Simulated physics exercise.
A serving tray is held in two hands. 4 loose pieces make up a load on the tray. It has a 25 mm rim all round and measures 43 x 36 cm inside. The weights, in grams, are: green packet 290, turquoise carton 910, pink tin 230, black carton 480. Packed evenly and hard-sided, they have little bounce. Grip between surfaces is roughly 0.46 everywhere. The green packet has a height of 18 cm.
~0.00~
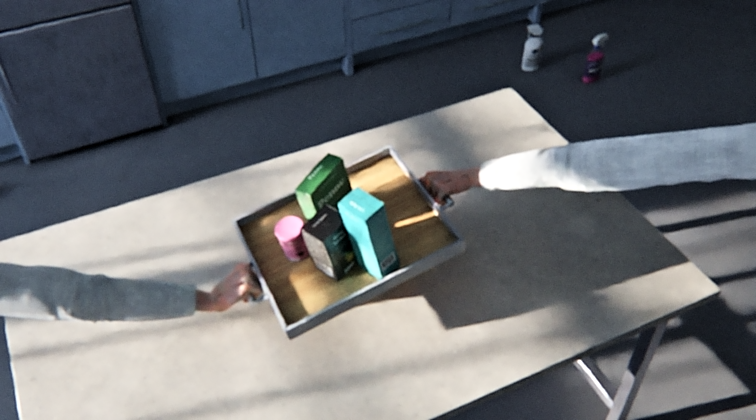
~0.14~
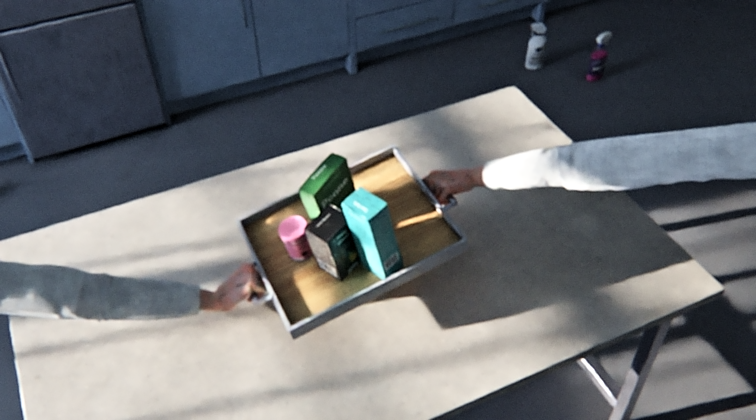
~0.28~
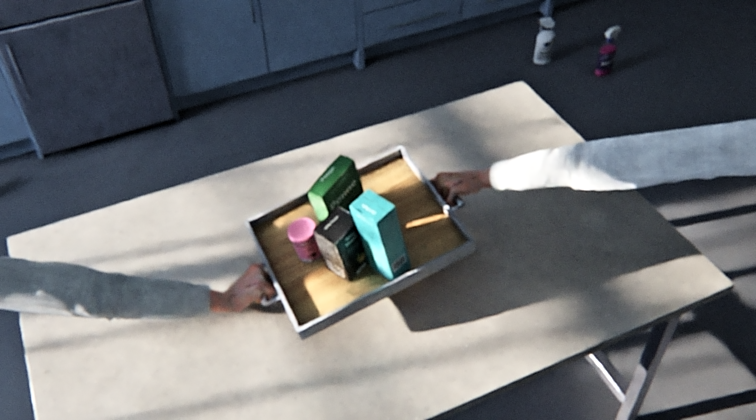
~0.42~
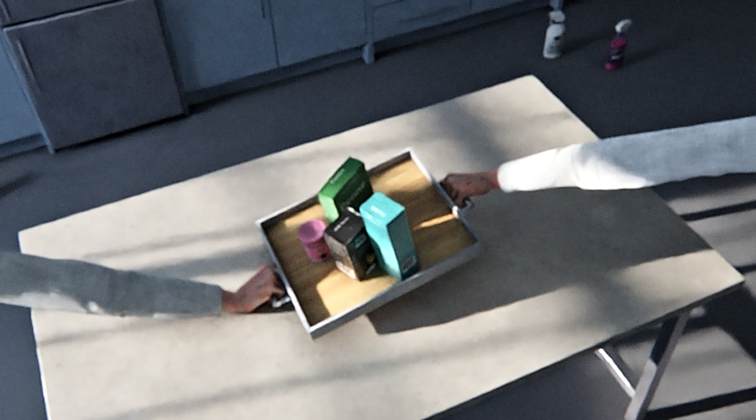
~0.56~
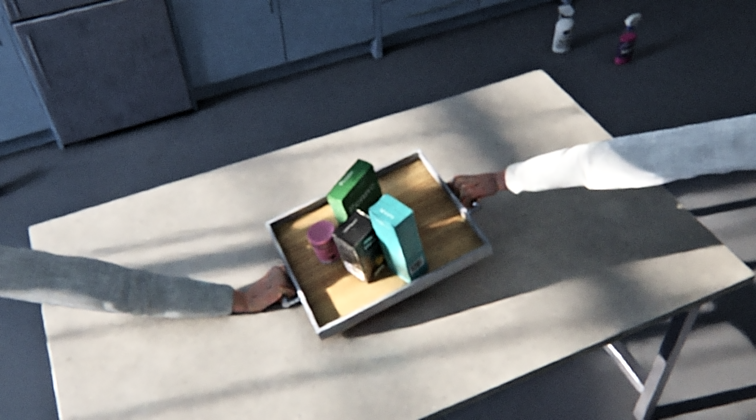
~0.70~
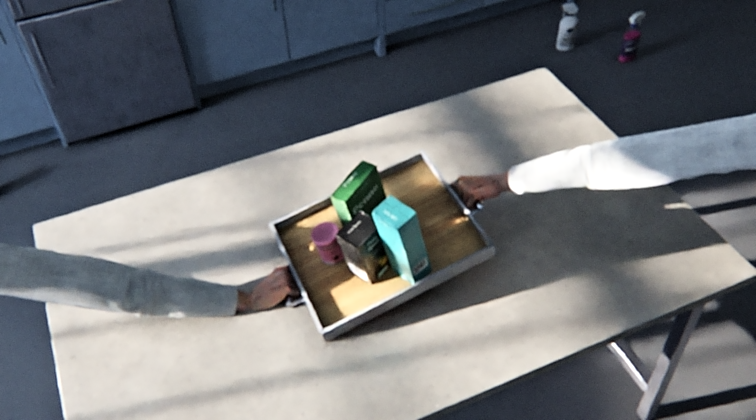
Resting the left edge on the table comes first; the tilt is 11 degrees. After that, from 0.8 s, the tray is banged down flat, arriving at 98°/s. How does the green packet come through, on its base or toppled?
It is going to ride it out.
After 1.00 s, left edge on the table, tray at 2°; turquoise carton 6° off its base.
After 1.30 s, tray flat on the table; turquoise carton 11° off its base.
After 2.00 s, tray flat on the table.
In the end (3.2 s), all 4 under 5 cm from the start. In the last view, green packet near (371, 213).
